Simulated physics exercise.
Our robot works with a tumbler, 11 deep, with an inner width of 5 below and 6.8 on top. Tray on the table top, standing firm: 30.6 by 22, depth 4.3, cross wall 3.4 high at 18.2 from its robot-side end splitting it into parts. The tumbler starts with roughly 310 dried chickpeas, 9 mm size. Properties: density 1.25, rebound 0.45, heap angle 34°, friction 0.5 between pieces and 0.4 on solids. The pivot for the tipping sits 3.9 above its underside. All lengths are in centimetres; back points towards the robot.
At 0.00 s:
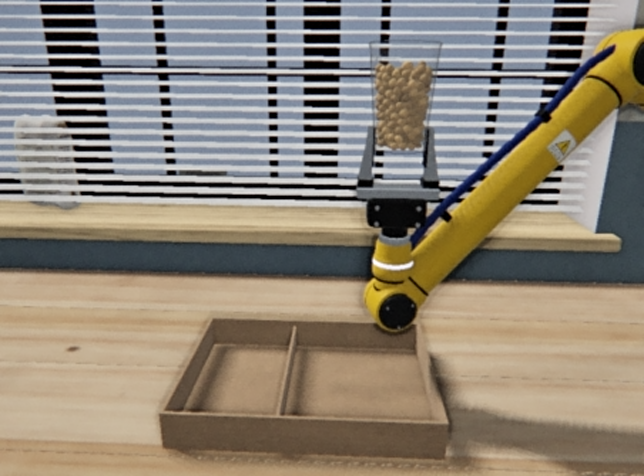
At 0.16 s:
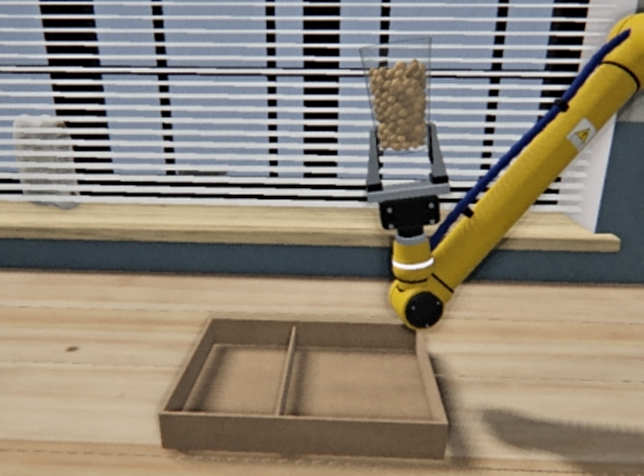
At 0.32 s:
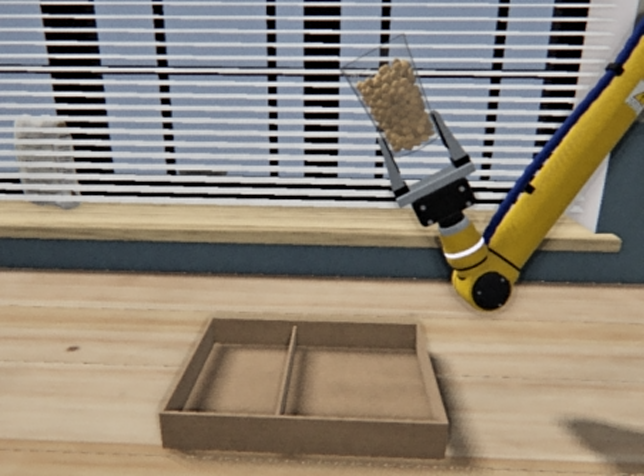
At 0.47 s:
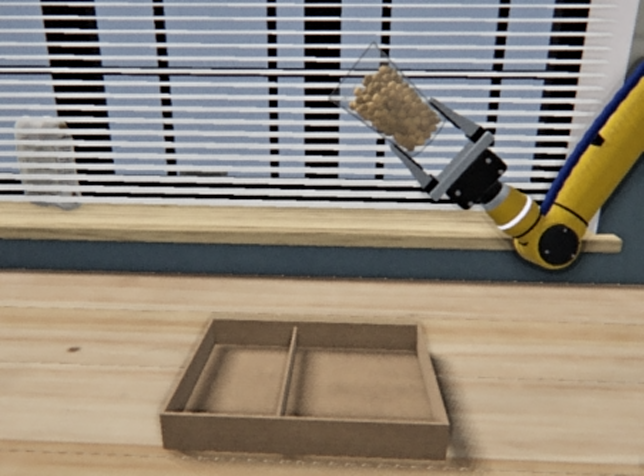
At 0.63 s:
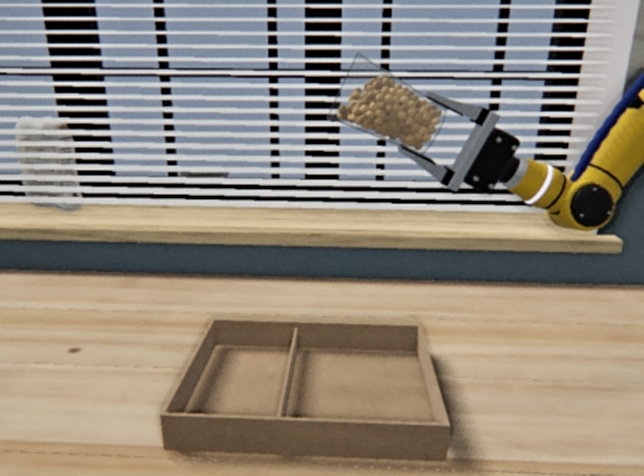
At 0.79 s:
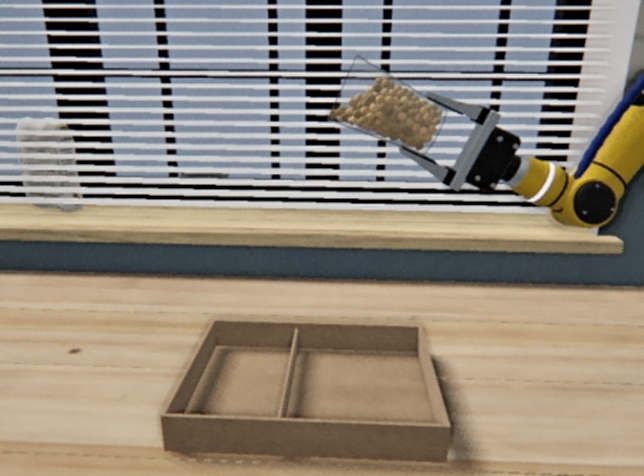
Yellow robot arm swinging right and tilting a clear tumbler of dried chickpeas to the left above a divided brown tray.
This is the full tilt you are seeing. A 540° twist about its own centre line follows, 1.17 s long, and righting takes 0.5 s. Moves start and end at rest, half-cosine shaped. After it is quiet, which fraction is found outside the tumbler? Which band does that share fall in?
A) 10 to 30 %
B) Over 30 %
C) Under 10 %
(C) Under 10 %.
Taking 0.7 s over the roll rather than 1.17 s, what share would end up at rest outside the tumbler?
Around 0 %.
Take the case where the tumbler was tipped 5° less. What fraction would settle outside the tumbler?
Then roughly 0 per cent.
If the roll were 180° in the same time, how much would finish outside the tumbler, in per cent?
Around 0 %.
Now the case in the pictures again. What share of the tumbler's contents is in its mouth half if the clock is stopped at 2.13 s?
45 %, roughly.
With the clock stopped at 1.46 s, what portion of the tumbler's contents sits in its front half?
Roughly 55 per cent of the contents lies on the viewer's side of the centre line.
After 1.46 s, tipped 66°, highest piece 40 above the table; 304 in the tumbler, 4 in flight or on a rim.
After 2.13 s, tipped 50°, highest piece 40 above the table; 297 in the tumbler, 6 in the robot-side part, 3 in the far-side part, 2 in flight or on a rim.
After 2.66 s, upright, highest piece 42 above the table; 297 in the tumbler, 7 in the robot-side part, 4 in the far-side part.
After 3.36 s, upright, highest piece 42 above the table; 297 in the tumbler, 7 in the robot-side part, 4 in the far-side part.
In the end, 297 in the tumbler, 7 in the robot-side part, 4 in the far-side part. That is 4 % outside the tumbler.
